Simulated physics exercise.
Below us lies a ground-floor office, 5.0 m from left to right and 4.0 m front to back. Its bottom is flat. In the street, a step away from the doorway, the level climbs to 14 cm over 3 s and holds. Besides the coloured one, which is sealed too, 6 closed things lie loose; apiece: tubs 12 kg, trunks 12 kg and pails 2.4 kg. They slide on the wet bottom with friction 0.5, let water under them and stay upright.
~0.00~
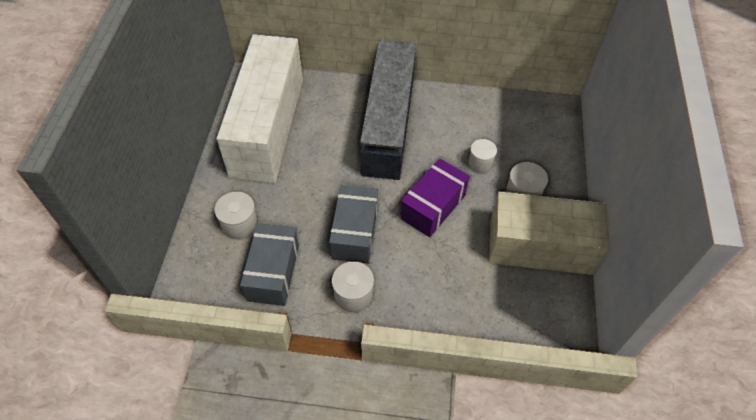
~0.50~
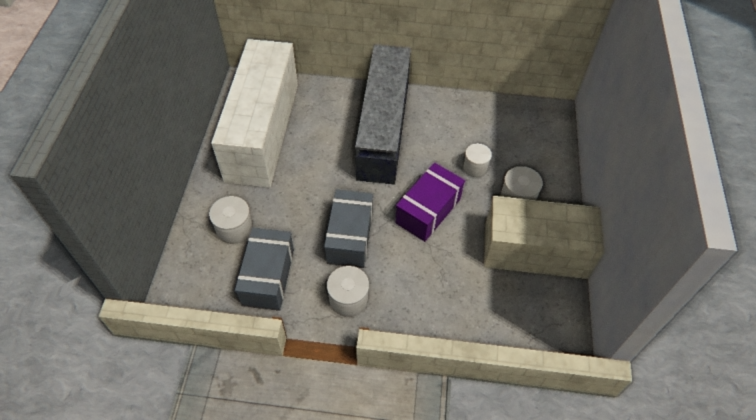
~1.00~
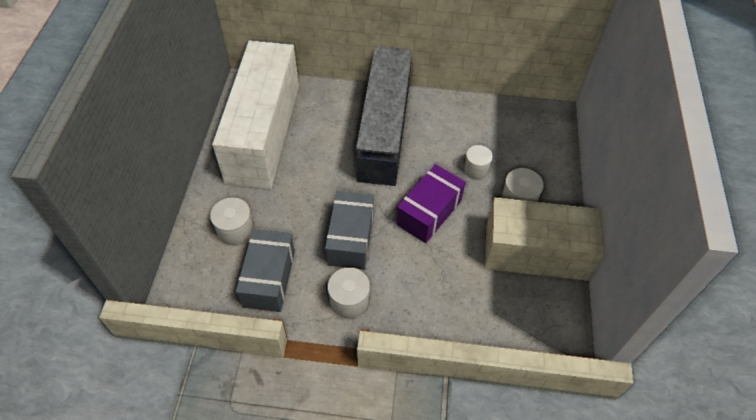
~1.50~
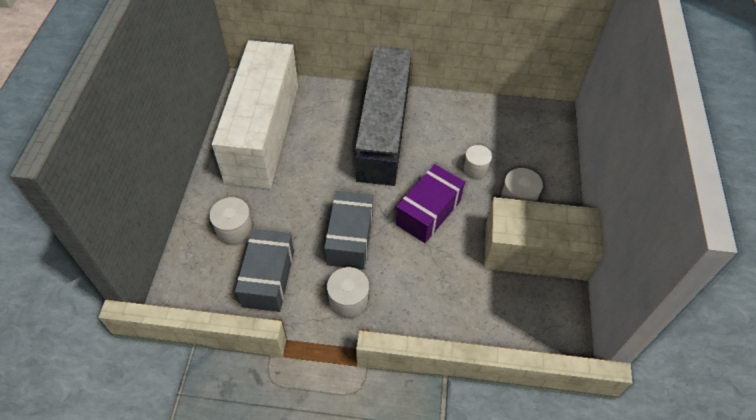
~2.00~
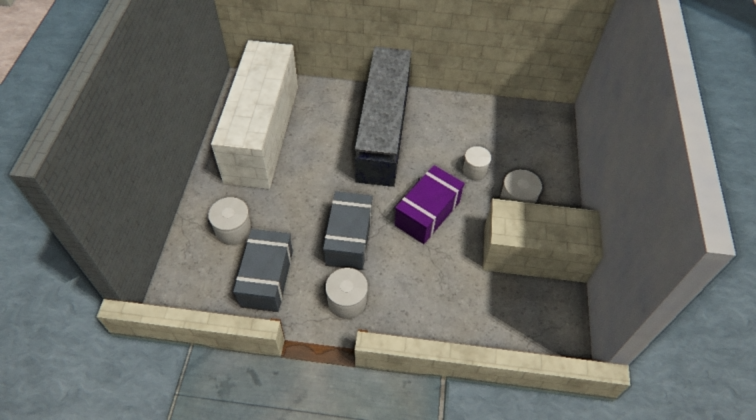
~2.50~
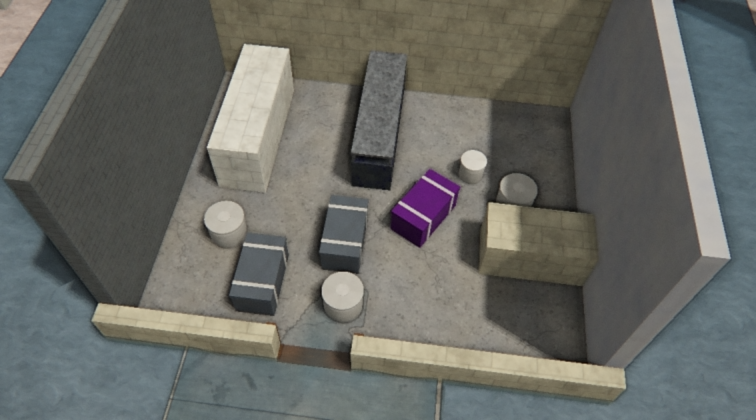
In this clip, seen from above with a slight view shift, bluish water spreads over the pale ground around a walled room and creeps just inside the doorway, while the purple trunk, grey trunks and pale pails stay still.
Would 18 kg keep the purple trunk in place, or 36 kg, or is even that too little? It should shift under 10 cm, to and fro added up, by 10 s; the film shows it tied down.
I expect that the smaller load will do.
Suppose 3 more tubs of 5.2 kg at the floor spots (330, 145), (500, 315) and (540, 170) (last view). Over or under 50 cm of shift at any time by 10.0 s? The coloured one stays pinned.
In that order: More, under, less.
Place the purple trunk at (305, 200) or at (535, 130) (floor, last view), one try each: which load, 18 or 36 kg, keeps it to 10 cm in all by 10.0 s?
In that order: It takes the larger; the smaller is enough.
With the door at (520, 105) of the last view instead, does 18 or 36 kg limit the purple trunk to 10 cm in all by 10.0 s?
Then only the larger load is enough.
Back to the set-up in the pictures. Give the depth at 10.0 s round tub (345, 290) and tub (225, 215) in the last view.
About 5 and 3 cm.
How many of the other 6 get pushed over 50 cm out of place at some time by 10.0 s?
0 of them.
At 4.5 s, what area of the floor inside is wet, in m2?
Some 5.0 m2.
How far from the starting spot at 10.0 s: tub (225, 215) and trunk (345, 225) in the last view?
In turn: 0 cm, 20 cm.
After 3.5 s the purple trunk would be 0 cm from its start with 18 kg and 0 cm from its start with 36 kg; 0 cm of water round it then.
After 4.5 s the purple trunk would be 0 cm from its start with 18 kg and 0 cm from its start with 36 kg; 0 cm of water round it then.
After 7.0 s the purple trunk would be 0 cm from its start with 18 kg and 0 cm from its start with 36 kg; 1 cm of water round it then.
After 10.0 s the purple trunk would be 0 cm from its start with 18 kg and 0 cm from its start with 36 kg; 2 cm of water round it then.
